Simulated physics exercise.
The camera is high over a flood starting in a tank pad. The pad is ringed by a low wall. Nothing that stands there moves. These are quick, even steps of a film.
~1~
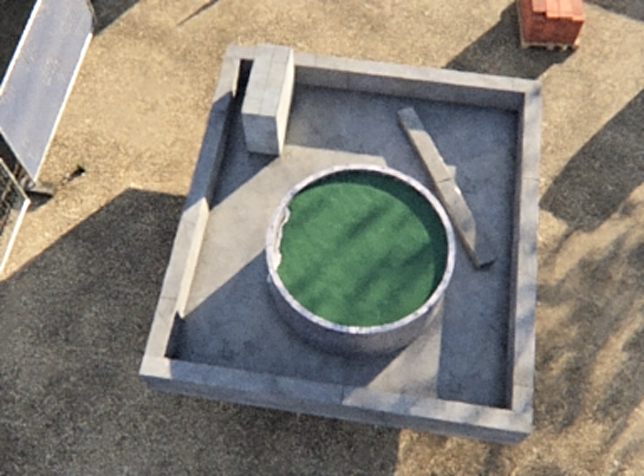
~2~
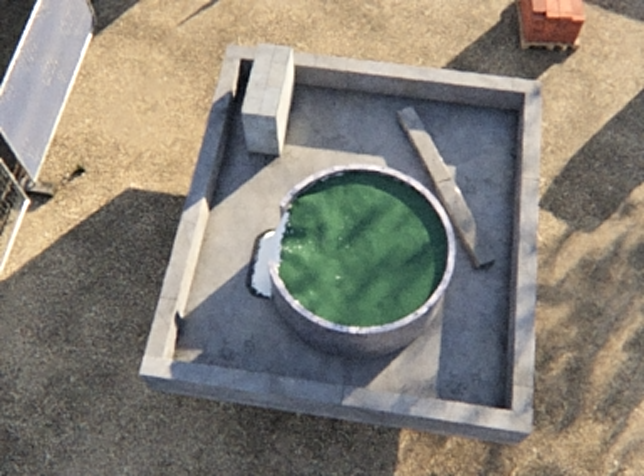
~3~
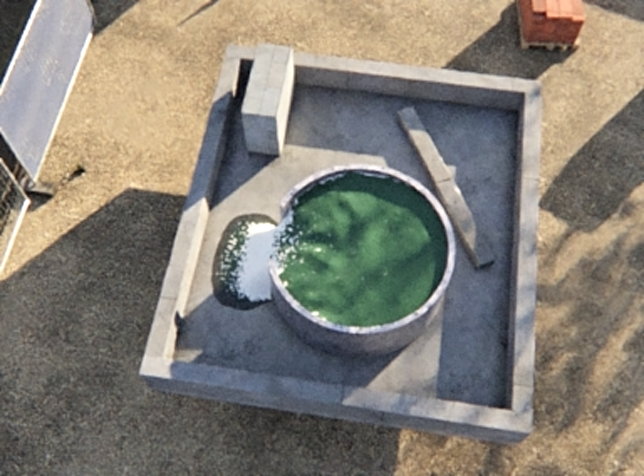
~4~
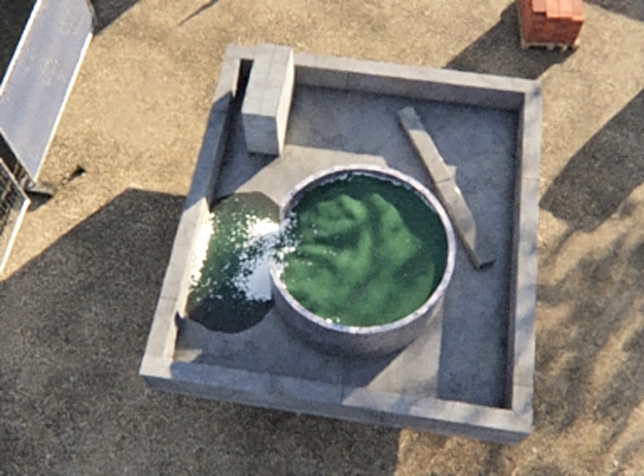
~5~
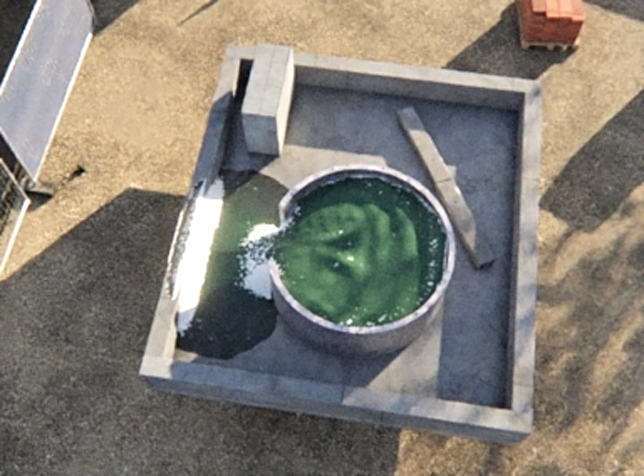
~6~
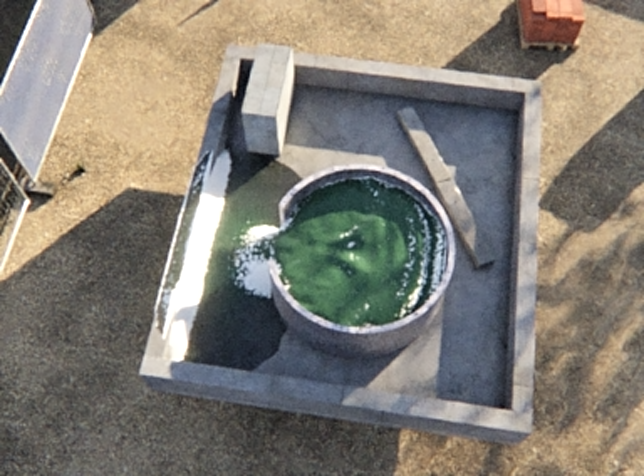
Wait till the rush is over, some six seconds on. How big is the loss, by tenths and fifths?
The share lost is less than a tenth.
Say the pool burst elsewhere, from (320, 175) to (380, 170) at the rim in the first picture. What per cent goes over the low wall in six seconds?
Roughly 2 per cent.
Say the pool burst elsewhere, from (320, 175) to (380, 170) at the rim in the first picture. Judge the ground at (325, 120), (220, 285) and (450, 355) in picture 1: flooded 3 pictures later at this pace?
In that order: Covered, clear, no water.
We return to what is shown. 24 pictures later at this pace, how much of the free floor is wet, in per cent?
Close to 90 %.
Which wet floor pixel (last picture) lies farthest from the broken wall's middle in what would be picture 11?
Roughly at (242, 84).
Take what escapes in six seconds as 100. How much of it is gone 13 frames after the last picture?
Roughly 90 per cent.
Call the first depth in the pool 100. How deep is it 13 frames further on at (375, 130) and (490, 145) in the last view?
In turn 6 and 0 in a hundred.
A moment on, water covers 25 % of the floor; the low wall has let 1 % over.
Next, water covers 30 % of the floor; the low wall has let 2 % over.
Then, water covers 55 % of the floor; the low wall has let 5 % over.
Later, water covers 75 % of the floor; the low wall has let 5 % over.
In the end, water covers 80 % of the floor; the low wall has let 5 % over.
